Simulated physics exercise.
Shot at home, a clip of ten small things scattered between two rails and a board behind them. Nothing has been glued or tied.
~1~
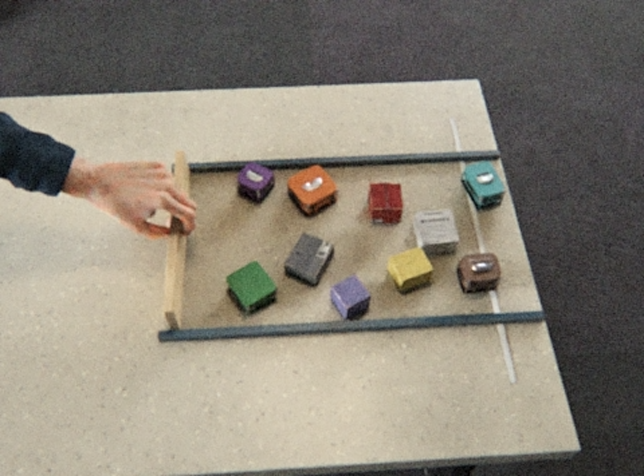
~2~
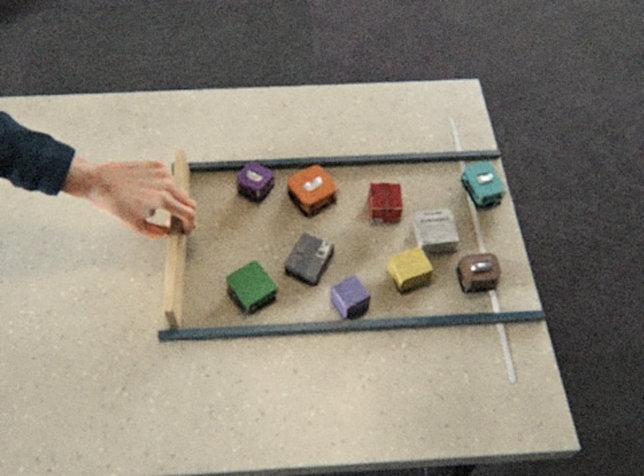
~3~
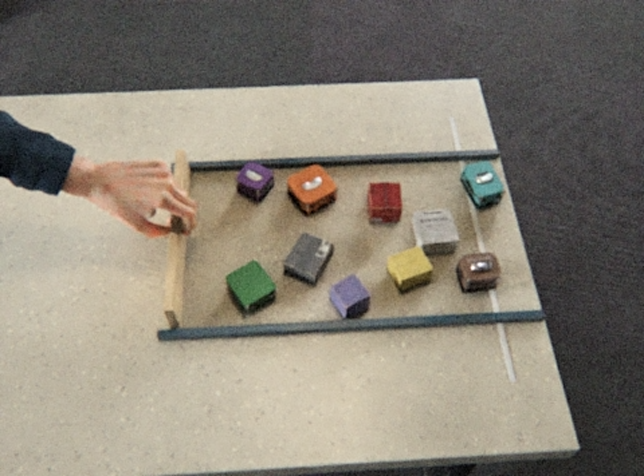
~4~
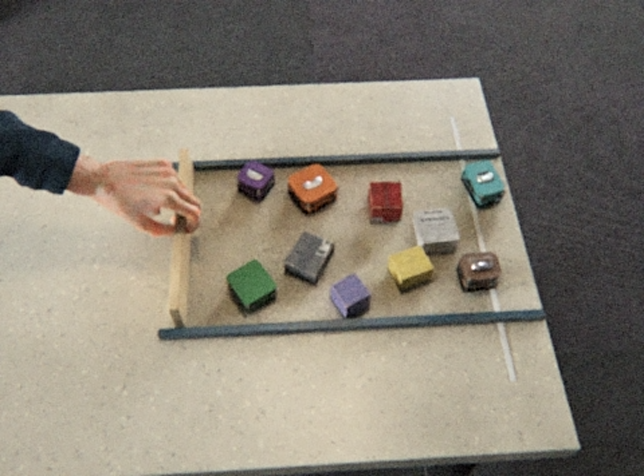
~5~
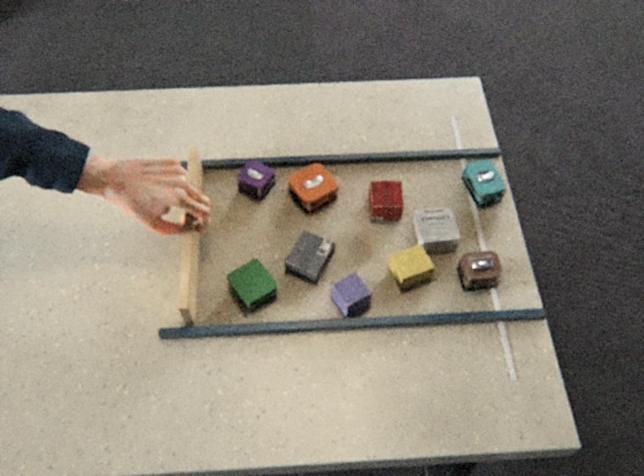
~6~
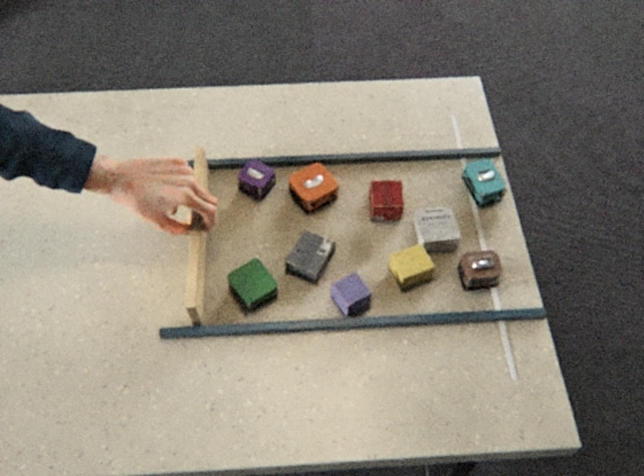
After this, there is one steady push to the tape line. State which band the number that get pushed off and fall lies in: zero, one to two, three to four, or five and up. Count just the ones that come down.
The band is five and up.
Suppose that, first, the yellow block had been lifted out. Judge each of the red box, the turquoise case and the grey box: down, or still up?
In that case the red box goes off the edge, the turquoise case goes off the edge, the grey box stays where it is.
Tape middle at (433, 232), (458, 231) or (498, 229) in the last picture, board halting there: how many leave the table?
You'd get 0, then 2, then 6.
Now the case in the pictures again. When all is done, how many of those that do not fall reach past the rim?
Things overhanging at the end: 1.
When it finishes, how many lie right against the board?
Tally at the end: 4.
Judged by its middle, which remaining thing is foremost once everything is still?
The orange case is foremost.
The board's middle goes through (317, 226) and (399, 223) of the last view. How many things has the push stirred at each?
Counting first: 6, next 9.
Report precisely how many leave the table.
6.
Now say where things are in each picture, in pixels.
In the first picture, turquoise case (483, 185); brown case (479, 273); white box (435, 232); board (178, 236); tape (479, 233).
In the second picture, brown case (479, 273); orange case (312, 191).
In the third picture, white box (435, 231); green case (251, 287).
In the fourth picture, turquoise case (483, 184); red box (385, 202).
In the fifth picture, brown case (479, 271); purple case (256, 180).
In the sixth picture, turquoise case (484, 183); brown case (480, 270); white box (436, 229); board (199, 232); tape (480, 230).
A little later, none off yet; turquoise case at rest near (484, 183); brown case at rest near (480, 270); white box at rest near (436, 229).
Next, none off yet; turquoise case at rest near (484, 183); brown case at rest near (480, 270); white box shifted a little near (452, 238).
Later still, none off yet; turquoise case moving near (490, 180); brown case shifted about its own width near (530, 272); white box shifted well along near (523, 237).
When it is over, the number that fall off is five or more; down, blue block, red box, yellow block, white box, brown case and turquoise case.
